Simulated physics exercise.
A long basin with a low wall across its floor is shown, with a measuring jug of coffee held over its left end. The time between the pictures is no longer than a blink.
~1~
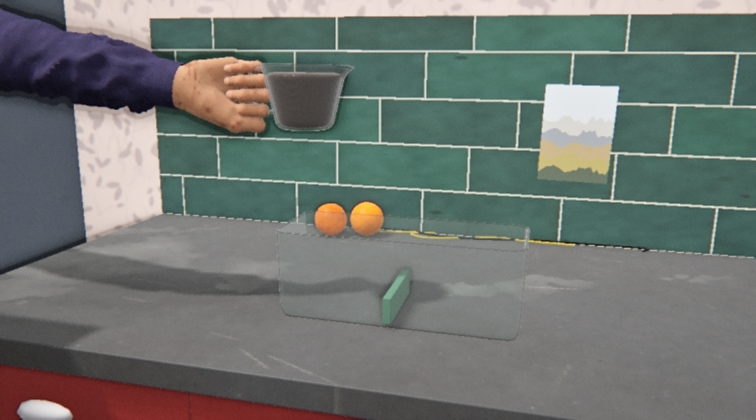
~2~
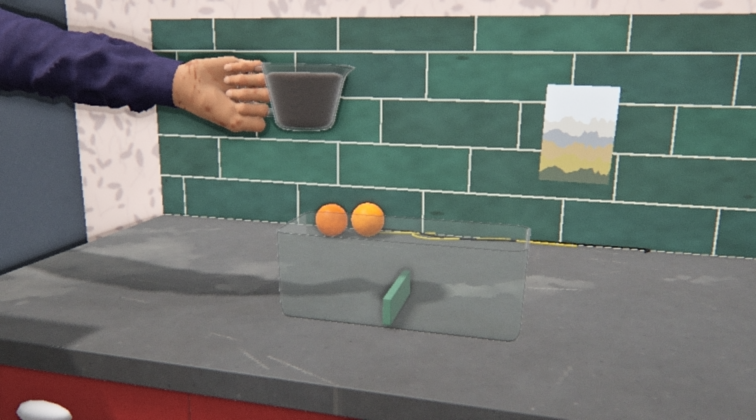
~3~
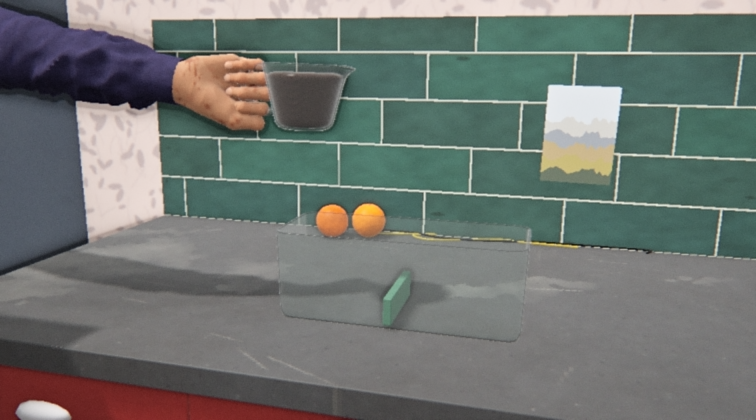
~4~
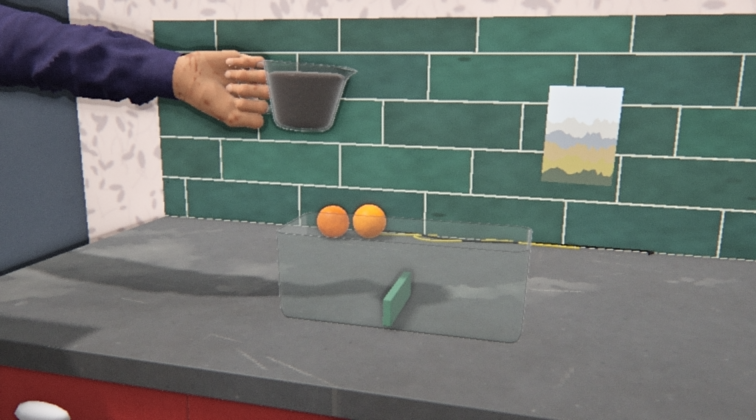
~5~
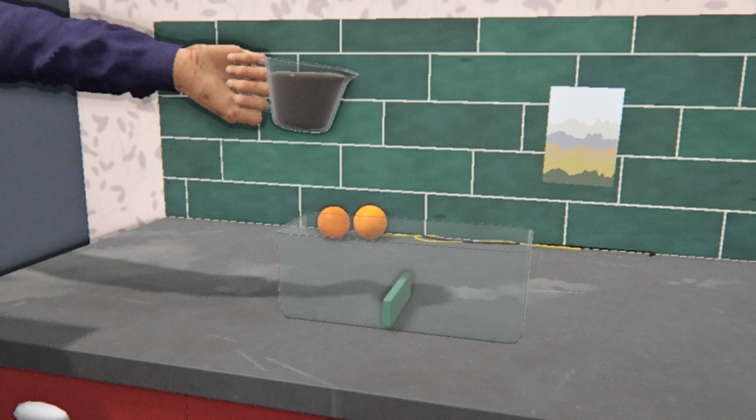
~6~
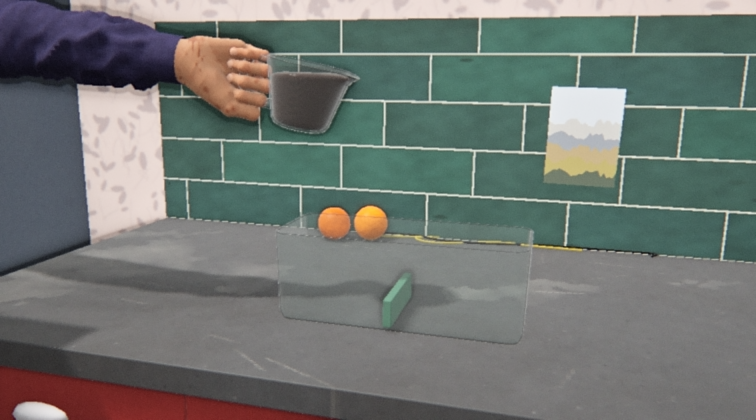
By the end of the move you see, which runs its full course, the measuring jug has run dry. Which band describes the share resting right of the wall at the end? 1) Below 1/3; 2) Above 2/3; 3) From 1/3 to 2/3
3, from 1/3 to 2/3.
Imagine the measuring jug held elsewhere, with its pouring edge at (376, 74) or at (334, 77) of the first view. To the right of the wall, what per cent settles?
You'd get around 80 per cent and then around 10 per cent.
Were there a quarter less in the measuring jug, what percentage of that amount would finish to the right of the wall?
Some 35 parts in a hundred.
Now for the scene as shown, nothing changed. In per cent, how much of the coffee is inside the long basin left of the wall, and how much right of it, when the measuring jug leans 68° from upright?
0 % left, 10 % right.
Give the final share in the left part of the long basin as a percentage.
45 % or thereabouts.
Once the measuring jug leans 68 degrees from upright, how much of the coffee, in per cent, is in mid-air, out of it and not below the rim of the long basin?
About 30 %.
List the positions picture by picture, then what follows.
It leans 0°; its right rim is at (354, 67); the coffee meets the walls at (271, 74) and (343, 75); the long basin's rim runs from (292, 222) to (528, 240); the wall's top is at (397, 284), in the first frame.
It leans 1°; its right rim is at (354, 67); the coffee meets the walls at (272, 74) and (343, 75), in the second frame.
It leans 2°; its right rim is at (355, 68); the coffee meets the walls at (272, 73) and (344, 75), in the third frame.
It leans 5°; its right rim is at (356, 70); the coffee meets the walls at (273, 73) and (345, 76), in the fourth frame.
It leans 8°; its right rim is at (358, 74); the coffee meets the walls at (275, 74) and (348, 77), in the fifth frame.
It leans 12°; its right rim is at (359, 78); the coffee meets the walls at (276, 75) and (352, 77), in the sixth frame.
A moment on, the measuring jug is tipped part way and 56 per cent is still to pour, 2 is left of the wall and 12 right of it.
Next, the measuring jug is tipped right over and 4 per cent is still to pour, 31 is left of the wall and 53 right of it.
Then the measuring jug is tipped right over and 0 per cent is still to pour, 44 is left of the wall and 55 right of it.
Later the measuring jug is tipped right over and 0 per cent is still to pour, 44 is left of the wall and 55 right of it.
At rest 44 per cent lies left of the wall, 55 right of it and 1 outside.
